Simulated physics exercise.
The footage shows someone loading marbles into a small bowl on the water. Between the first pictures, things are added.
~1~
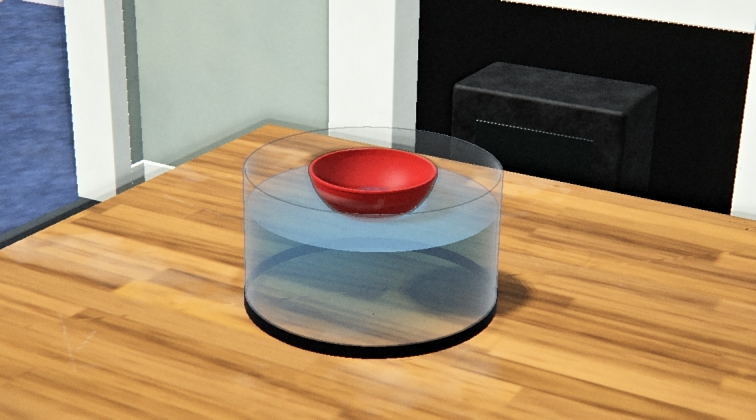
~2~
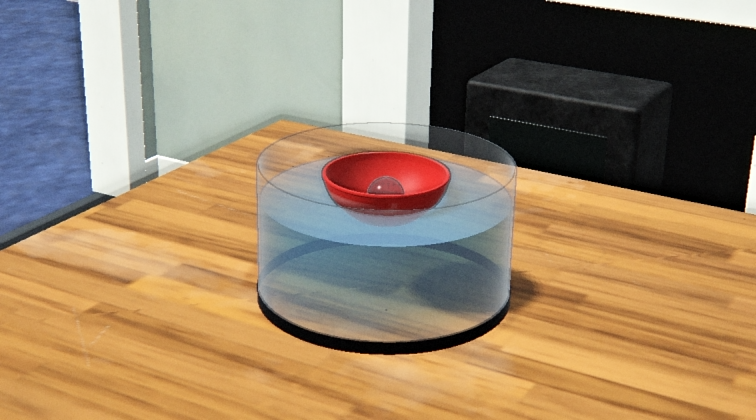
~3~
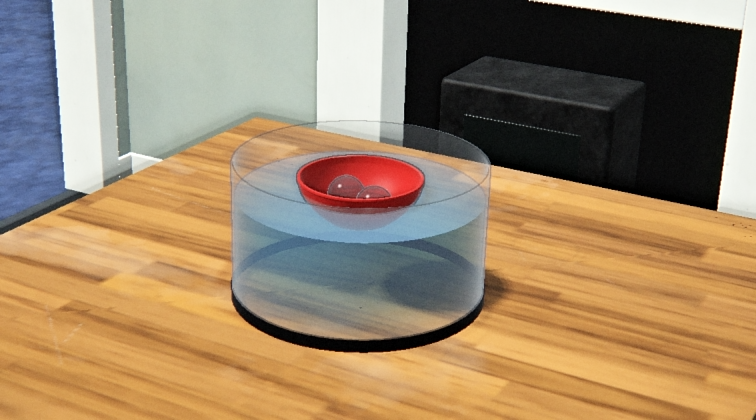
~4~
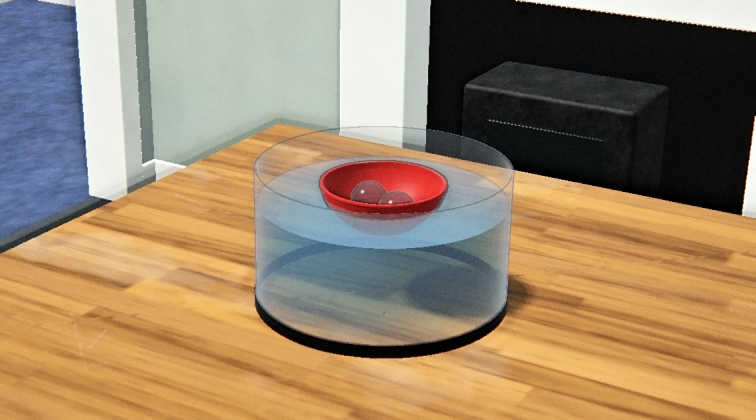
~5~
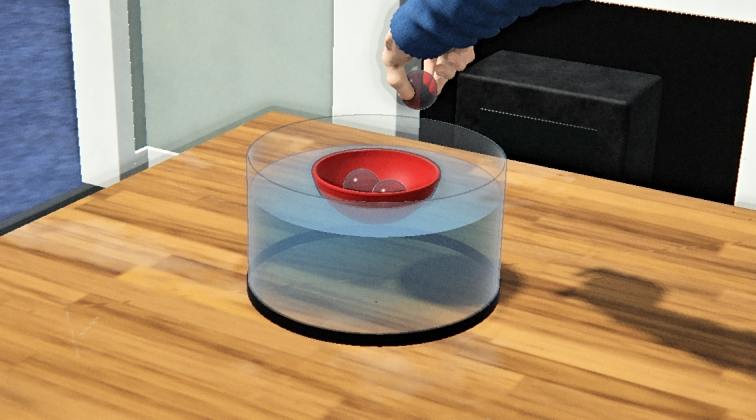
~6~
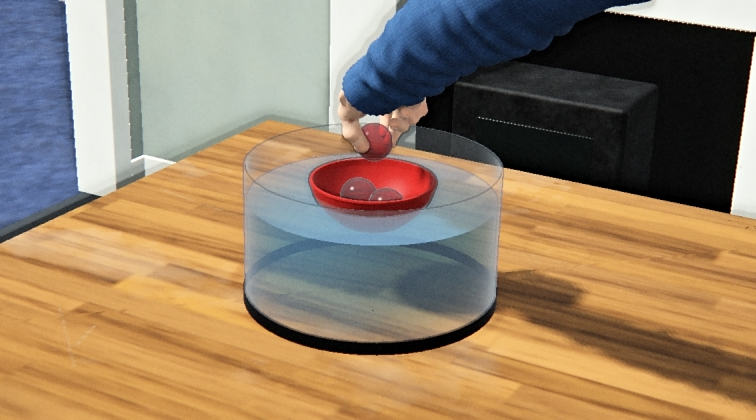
A small red bowl floats empty on the water in a clear round tank on a wooden table, then holds one glass marble and then two, sitting lower each time. A hand in a blue sleeve then enters from the upper right with another marble and lowers it to just above the bowl.
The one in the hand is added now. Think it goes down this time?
No, it stays up.
Shortly, the glass marble is in and the small bowl dips.
Then, it steadies; about a fifth of its side above the surface.
At the finish, the small bowl floats; about a fifth of its side above the surface.
